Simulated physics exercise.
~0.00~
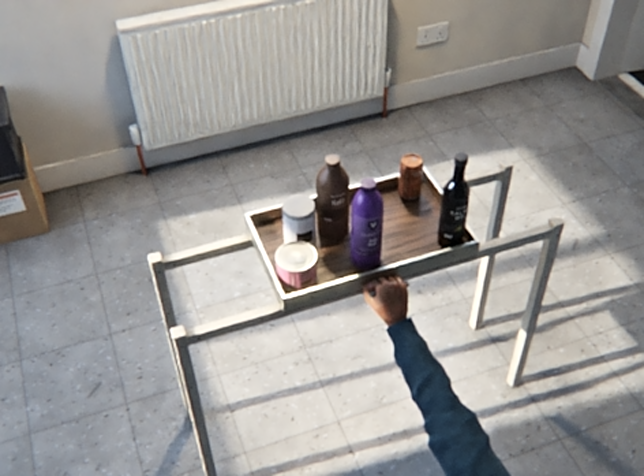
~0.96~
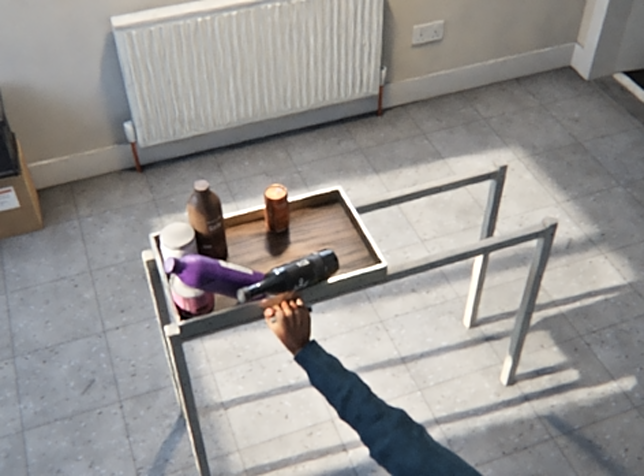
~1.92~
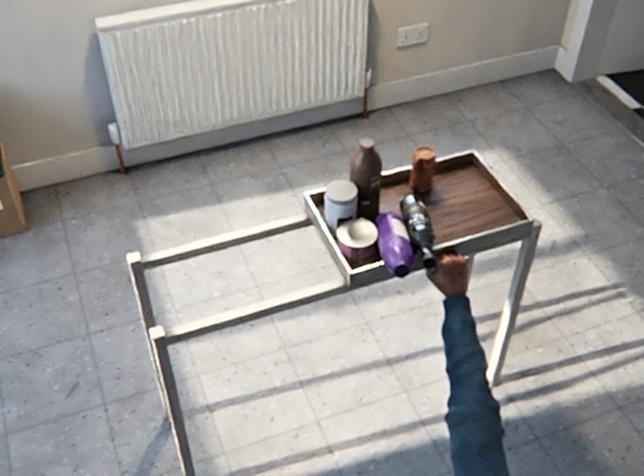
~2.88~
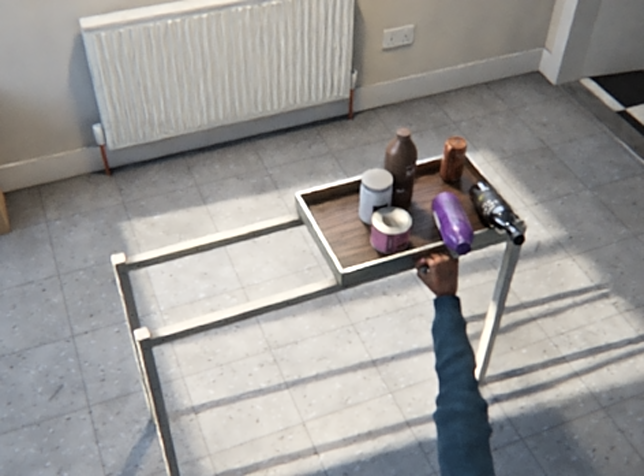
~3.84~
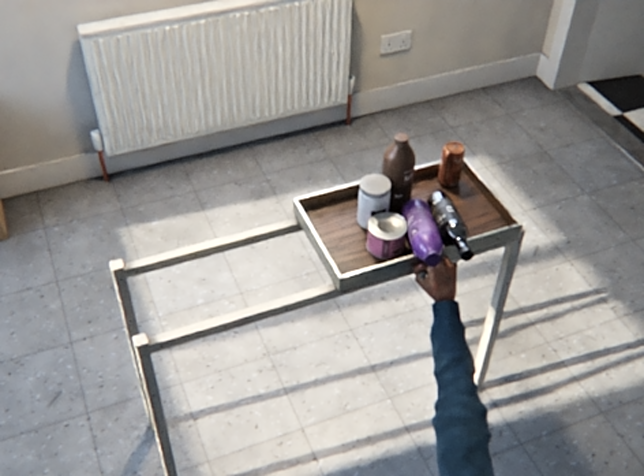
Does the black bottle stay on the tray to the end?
Yes, it stays on the tray. It topples as the tray slides about and ends up lying on its side next to the purple bottle.
